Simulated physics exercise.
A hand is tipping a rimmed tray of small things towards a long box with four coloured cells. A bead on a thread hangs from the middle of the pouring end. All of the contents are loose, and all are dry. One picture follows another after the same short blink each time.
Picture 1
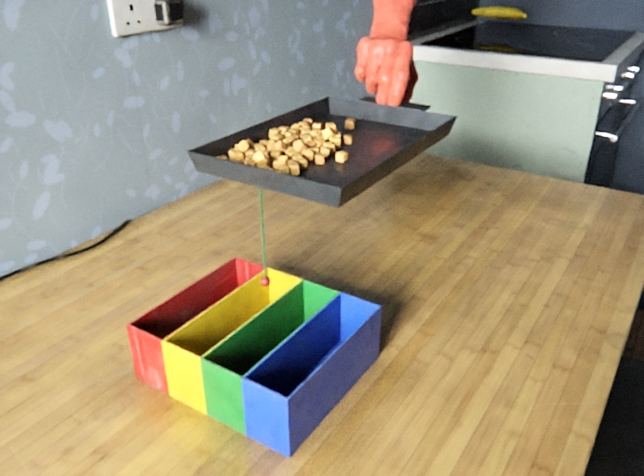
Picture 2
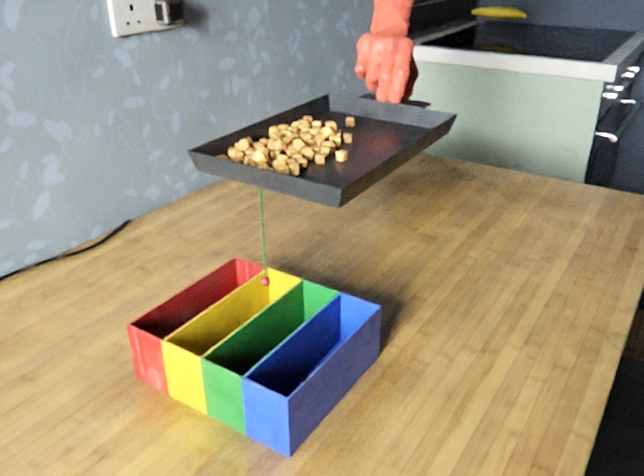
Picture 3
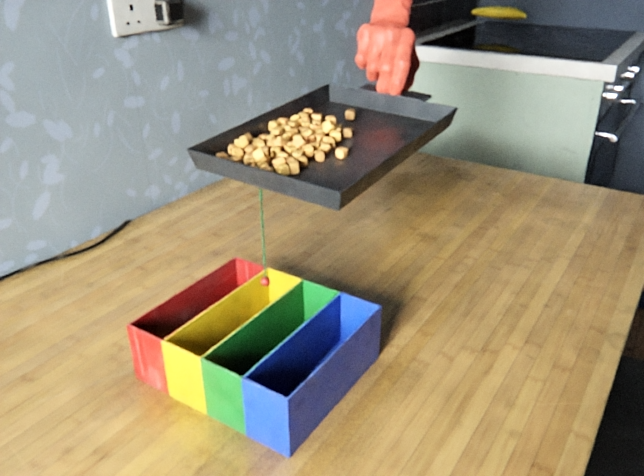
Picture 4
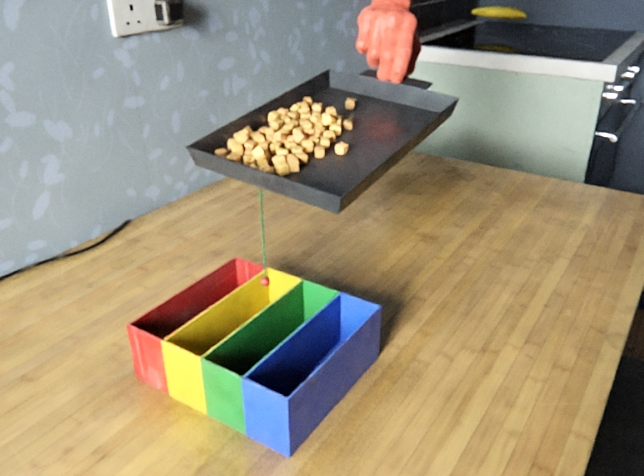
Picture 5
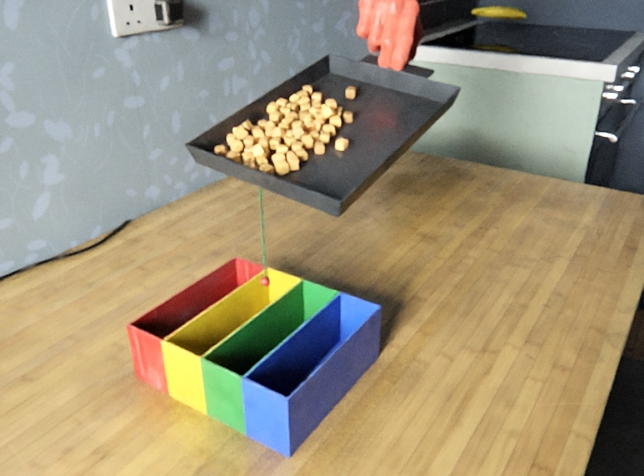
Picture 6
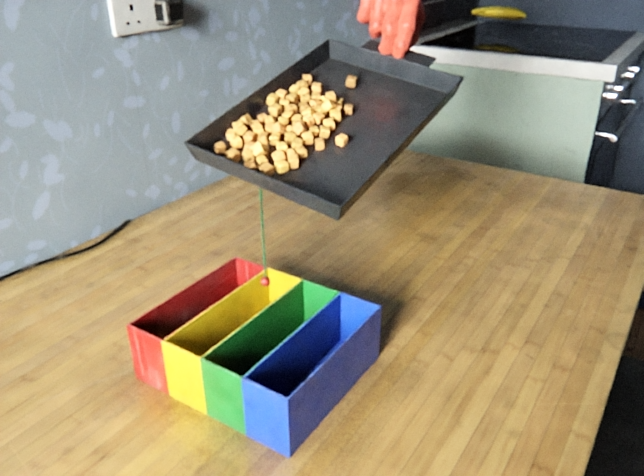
A dark rimmed tray of small wooden cubes is held by a reddish hand above a wooden worktop beside a patterned blue-grey wall, seen from slightly above. Below sits an open box with red, yellow, green and blue cells from left to right, near a small red bead hanging on a green thread. The hand gradually raises the tray's far side, its near edge slanting lowest at the right corner, while the camera stays still.
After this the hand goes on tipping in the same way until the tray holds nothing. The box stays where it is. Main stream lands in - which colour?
Blue cell.
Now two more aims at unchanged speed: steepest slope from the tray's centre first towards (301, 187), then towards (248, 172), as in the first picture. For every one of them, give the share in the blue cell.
First case around 30 per cent, second case 0 per cent.
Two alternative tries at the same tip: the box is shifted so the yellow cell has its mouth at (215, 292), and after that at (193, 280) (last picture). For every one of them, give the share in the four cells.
First case around 40 %, second case around 10 %.
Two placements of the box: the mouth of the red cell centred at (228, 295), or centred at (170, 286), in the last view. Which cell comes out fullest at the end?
The first placing favours the green cell, while the second favours blue.
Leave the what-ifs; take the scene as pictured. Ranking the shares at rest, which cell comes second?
That would be the green one, just behind the top one.
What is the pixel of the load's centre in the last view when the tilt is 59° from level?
I'd mark it close to (312, 169).
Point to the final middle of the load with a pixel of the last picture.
Somewhere close to (319, 379) in the last picture.
Shortly afterwards, tray tipped steeply; all but a few on the tray; only a few falling or outside the box.
Next, tray tipped right over; the bulk on the tray; a little in the blue cell; a little falling or outside the box.
Some moments later, tray tipped past a quarter turn; near two thirds in the blue cell; near a quarter in the green cell; only a few in the yellow cell; a little falling or outside the box.
In the end, tray tipped past a quarter turn; near two thirds in the blue cell; near a quarter in the green cell; only a few in the yellow cell; none at all in the red cell; a little outside the box.
